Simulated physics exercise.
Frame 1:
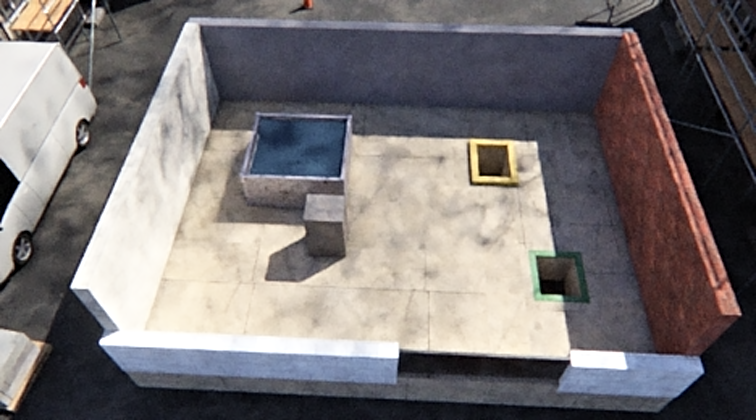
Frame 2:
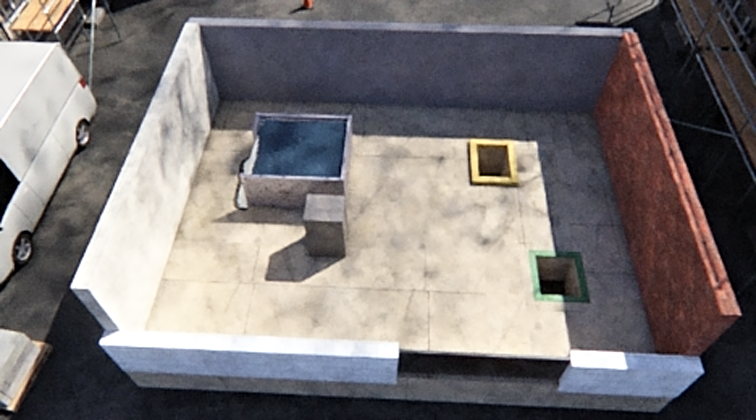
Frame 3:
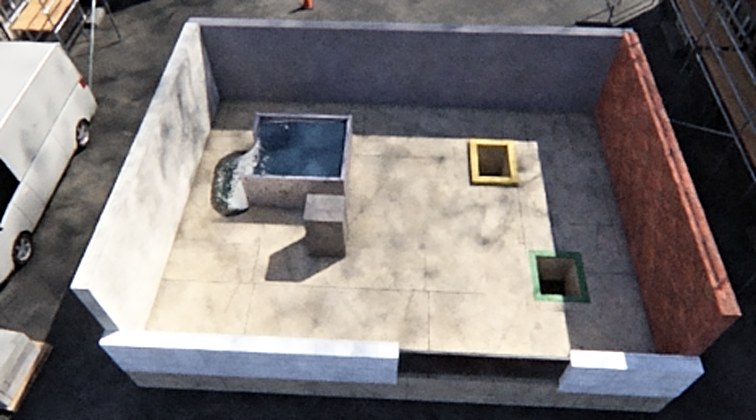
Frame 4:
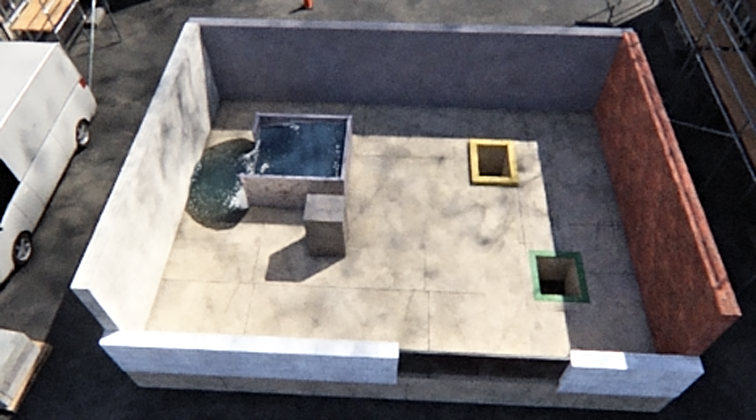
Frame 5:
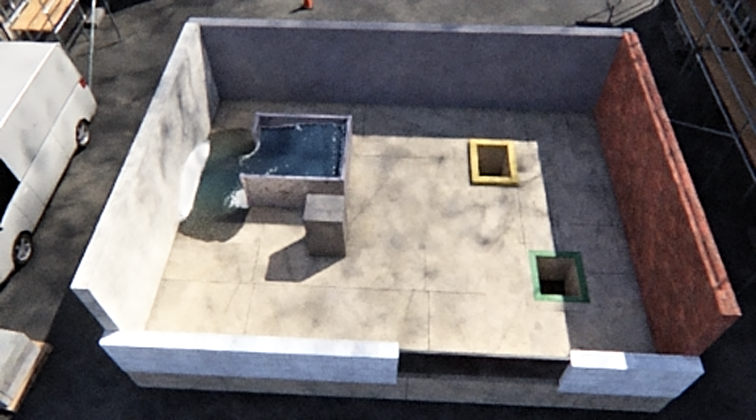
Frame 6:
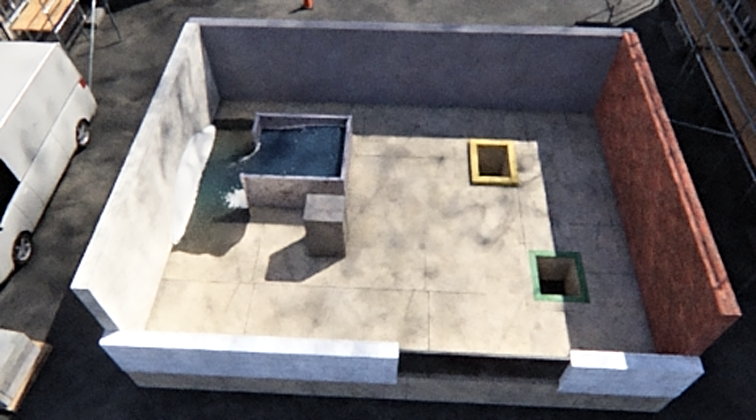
Water sits still in a raised square tank inside a walled concrete yard, then breaks out through the tank's left side. It splashes onto the pale slab and spreads left in a widening dark pool, reaching the white wall and running along its base toward the viewer.
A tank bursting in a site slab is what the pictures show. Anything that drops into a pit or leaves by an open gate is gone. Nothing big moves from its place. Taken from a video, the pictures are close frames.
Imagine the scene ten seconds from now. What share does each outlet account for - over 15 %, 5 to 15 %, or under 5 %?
The gate will drain shy of five per cent; the yellow pit will drain shy of five per cent; the green pit will drain five to fifteen per cent inclusive.
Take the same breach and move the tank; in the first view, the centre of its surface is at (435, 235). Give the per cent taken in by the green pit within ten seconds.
Green: 0 %.
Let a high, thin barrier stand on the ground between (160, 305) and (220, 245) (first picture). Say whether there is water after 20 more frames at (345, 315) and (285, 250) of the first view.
Submerged, then submerged.
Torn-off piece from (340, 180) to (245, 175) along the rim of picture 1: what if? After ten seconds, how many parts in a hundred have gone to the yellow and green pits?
Out of every hundred parts, yellow takes 0 and green takes 15.
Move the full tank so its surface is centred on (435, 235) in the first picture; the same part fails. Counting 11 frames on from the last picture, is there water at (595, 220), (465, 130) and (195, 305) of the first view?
In order: Unflooded, then unflooded, then inundated.
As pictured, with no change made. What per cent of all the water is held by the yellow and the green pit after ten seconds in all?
That's 0 per cent for the first and 12 per cent for the second.
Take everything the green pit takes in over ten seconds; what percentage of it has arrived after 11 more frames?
Share by then: About 0 in a hundred.
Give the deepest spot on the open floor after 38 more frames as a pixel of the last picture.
Deepest spot: Near (587, 113).
A moment on, water covers 15 % of the floor; the gate 0 %, the yellow pit 0 %, the green pit 0 %.
Next, water covers 25 % of the floor; the gate 0 %, the yellow pit 0 %, the green pit 0 %.
Then, water covers 45 % of the floor; the gate 0 %, the yellow pit 0 %, the green pit 0 %.
Later, water covers 80 % of the floor; the gate 0 %, the yellow pit 0 %, the green pit 2 %.
In the end, water covers 95 % of the floor; the gate 0 %, the yellow pit 0 %, the green pit 11 %.
